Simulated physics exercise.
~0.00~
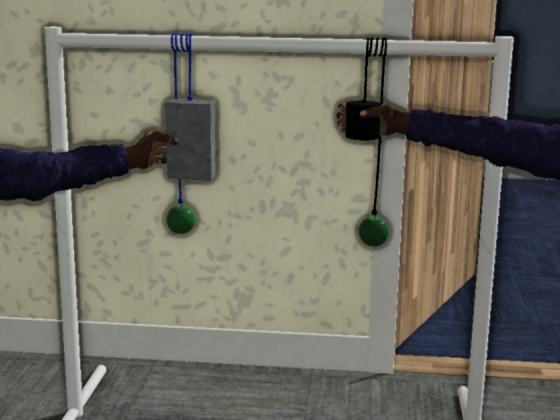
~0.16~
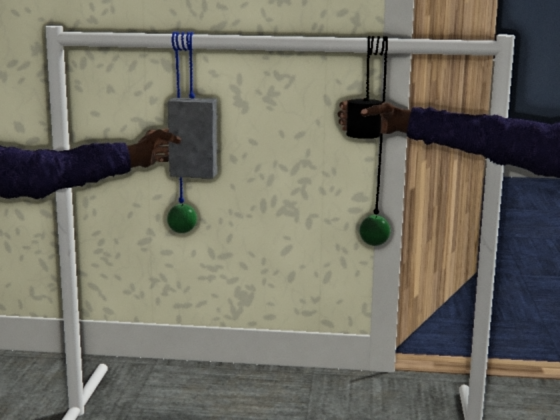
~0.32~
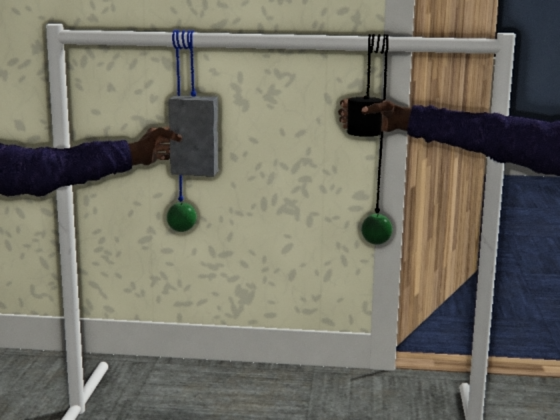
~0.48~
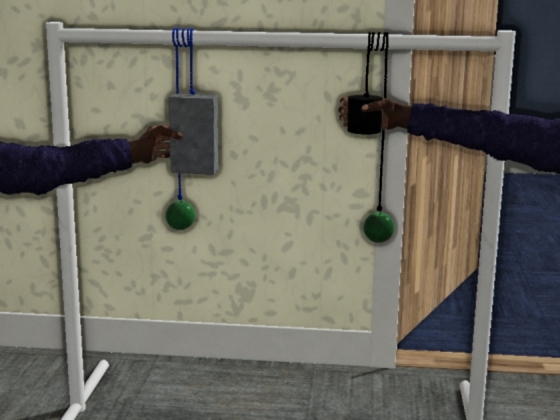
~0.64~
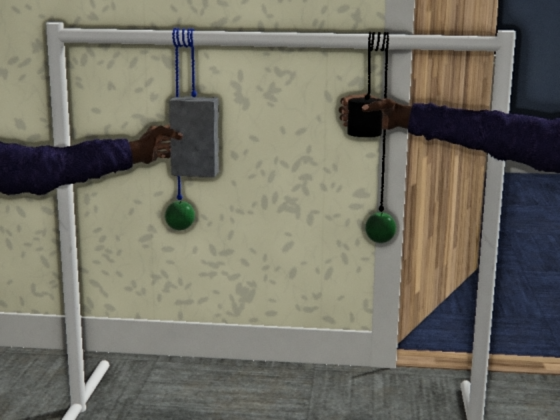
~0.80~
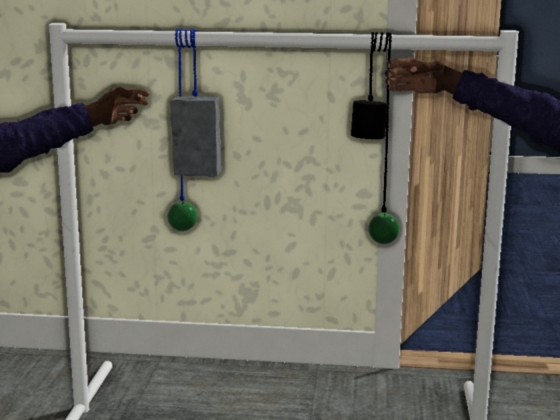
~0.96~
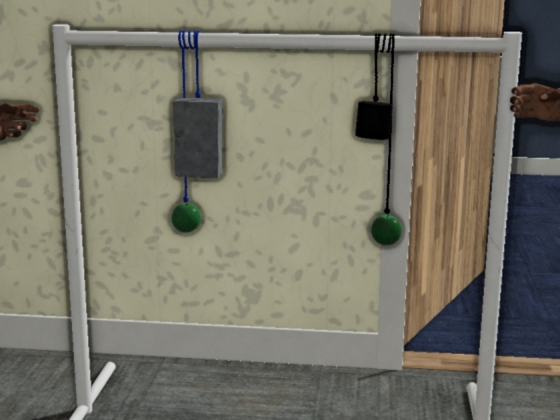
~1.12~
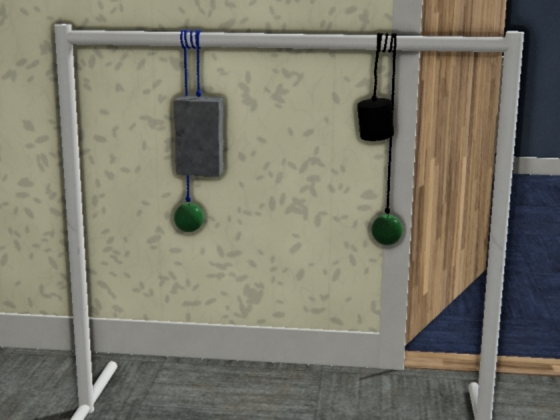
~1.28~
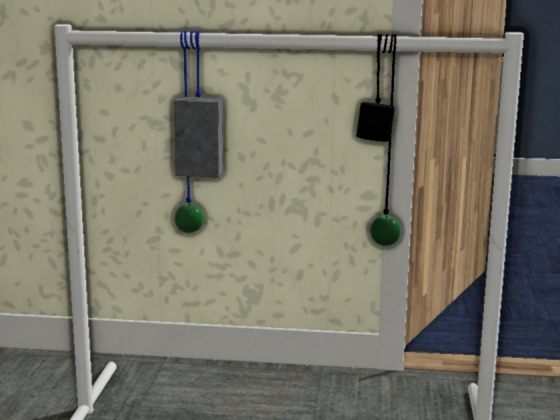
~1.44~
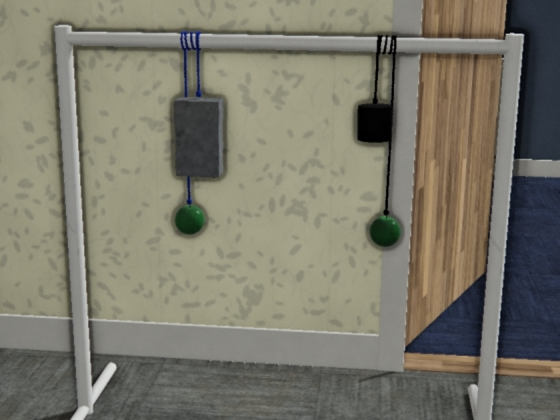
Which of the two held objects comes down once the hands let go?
Neither one comes down. The grey block and the small black object both stay hanging from the rail at about the same height.
